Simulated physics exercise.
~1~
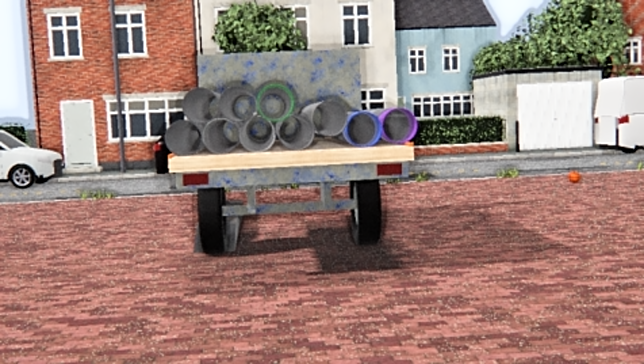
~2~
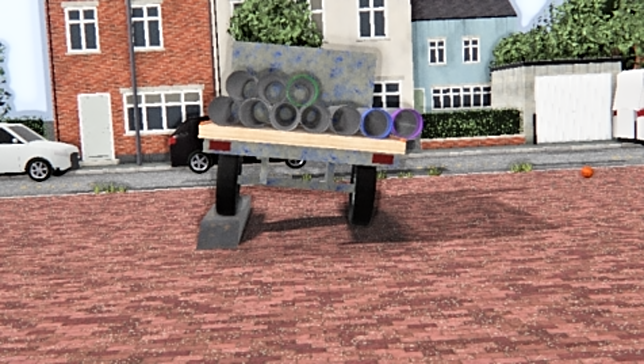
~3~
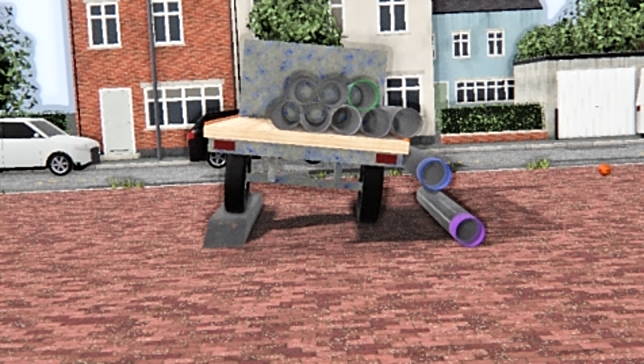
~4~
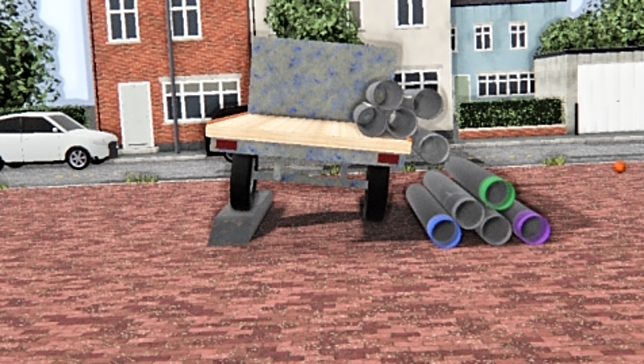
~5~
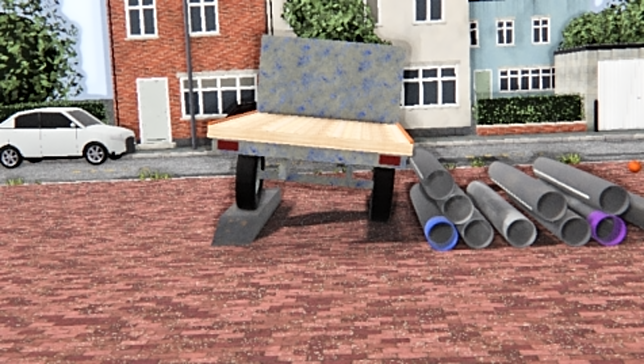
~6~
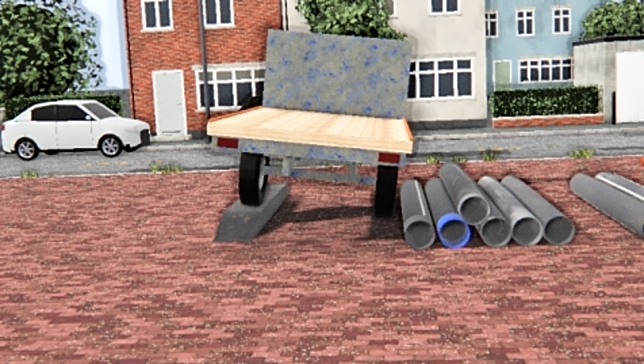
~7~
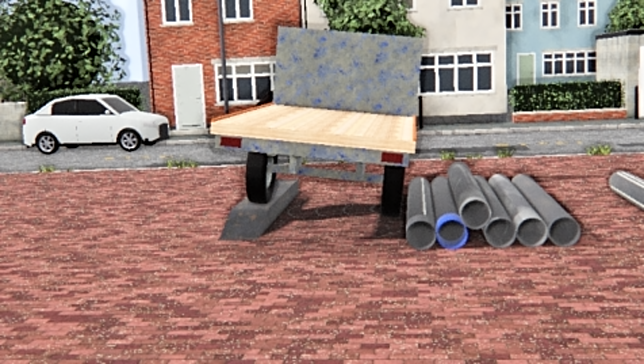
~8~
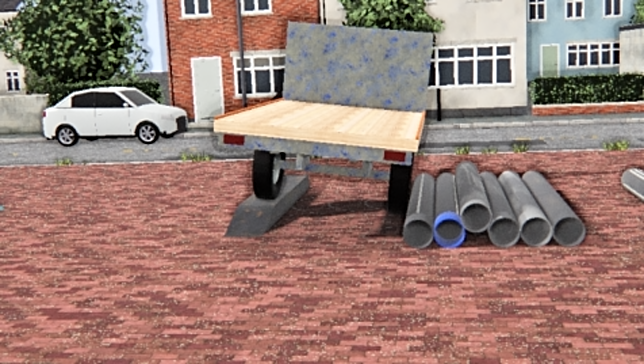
In this clip, a flat trailer stacked with grey pipes tilts as one wheel climbs a raised slab, and the purple-marked pipe, then the blue, then the green roll off the right side with the rest, leaving the deck empty and pipes lying on the brick paving.
